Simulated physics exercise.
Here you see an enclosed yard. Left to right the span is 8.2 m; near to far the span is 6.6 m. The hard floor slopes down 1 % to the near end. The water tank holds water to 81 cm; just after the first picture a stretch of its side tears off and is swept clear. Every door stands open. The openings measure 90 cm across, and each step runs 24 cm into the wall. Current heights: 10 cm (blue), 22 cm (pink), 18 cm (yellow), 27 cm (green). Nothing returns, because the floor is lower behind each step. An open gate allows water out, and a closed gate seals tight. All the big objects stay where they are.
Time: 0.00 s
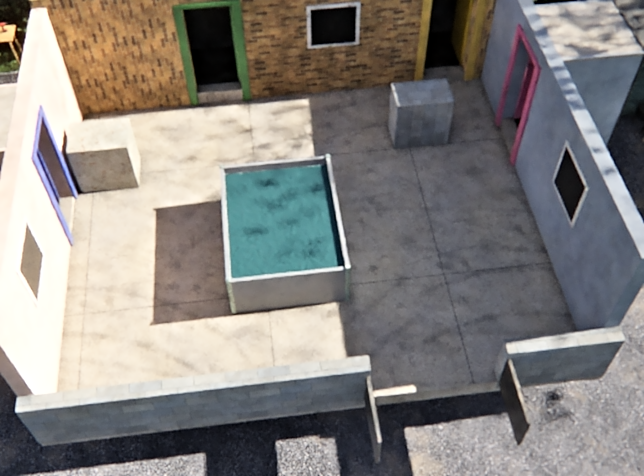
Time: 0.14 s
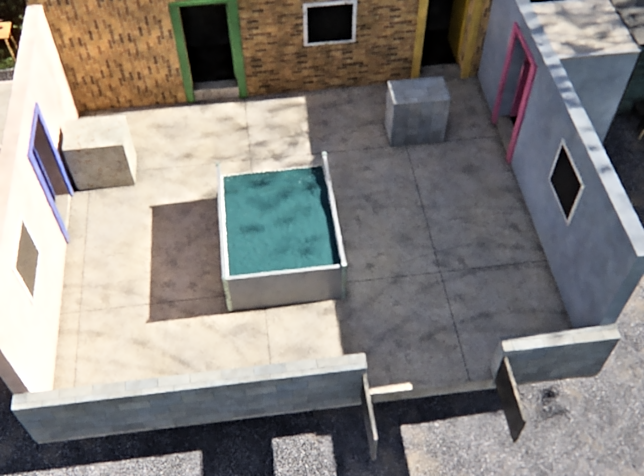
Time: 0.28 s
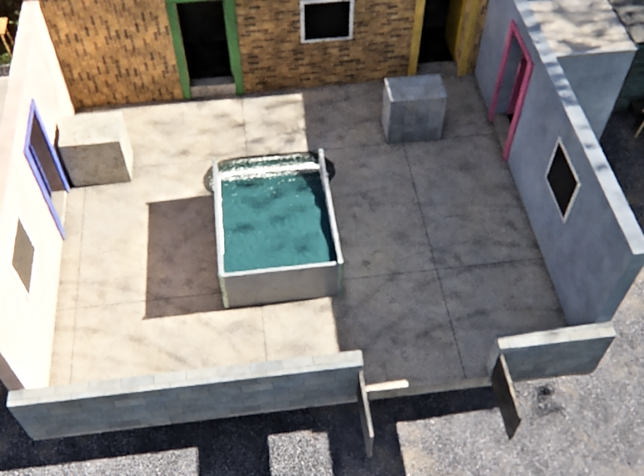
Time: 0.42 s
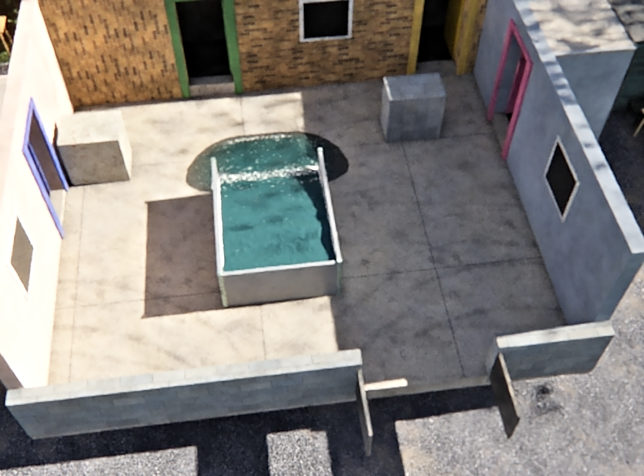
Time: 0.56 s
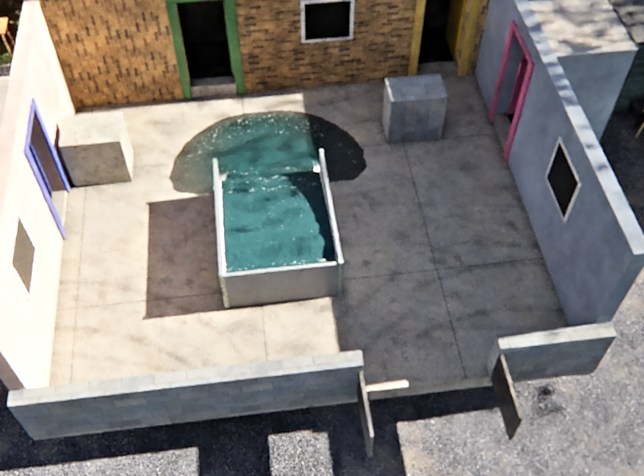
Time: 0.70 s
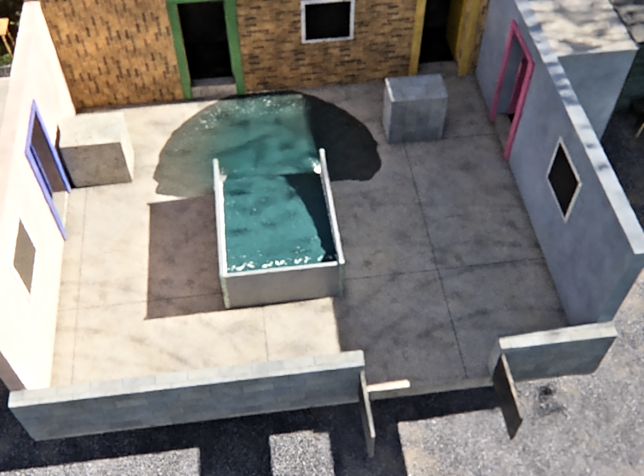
Teal water pouring from the open far side of a rectangular tank, fanning out across the walled yard's pale floor.
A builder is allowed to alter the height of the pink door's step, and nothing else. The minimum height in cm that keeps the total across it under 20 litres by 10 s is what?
It is close to 10 cm.
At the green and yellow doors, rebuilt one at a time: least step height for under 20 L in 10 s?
You'd want about 32 centimetres at green and about 20 centimetres at yellow.
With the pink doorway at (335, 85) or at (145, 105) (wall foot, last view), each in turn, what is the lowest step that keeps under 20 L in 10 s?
First place around 23 cm, second around 21 cm.
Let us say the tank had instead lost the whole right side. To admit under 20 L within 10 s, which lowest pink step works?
Then it needs around 25 cm.
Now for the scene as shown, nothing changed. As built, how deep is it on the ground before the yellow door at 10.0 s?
Lab note: Depth approx. 8.5 cm.
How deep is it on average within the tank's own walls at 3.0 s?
Some 20 cm.
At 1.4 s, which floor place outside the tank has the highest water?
About (256, 96).
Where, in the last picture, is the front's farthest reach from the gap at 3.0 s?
Around (472, 77).
After 1.4 s water covers 25 % of the floor, deepest (44 cm) near (256, 96); it has not reached the pink door.
After 3.0 s water covers 35 % of the floor, deepest (46 cm) near (73, 151); 15 cm at the pink door, 0 litres in over its 22 cm step.
After 10.0 s water covers 95 % of the floor, deepest (14 cm) near (48, 415); 7 cm at the pink door, 0 litres in over its 22 cm step.
At the pink door as built, the water arrived by 2.8 s and peaked near 16 cm at 3.2 s.
Run again over the same 10 s with other heights there, 26 litres in over 9 cm, 10 litres over 12 cm. The limit of 20 litres is kept from about 10 cm up.
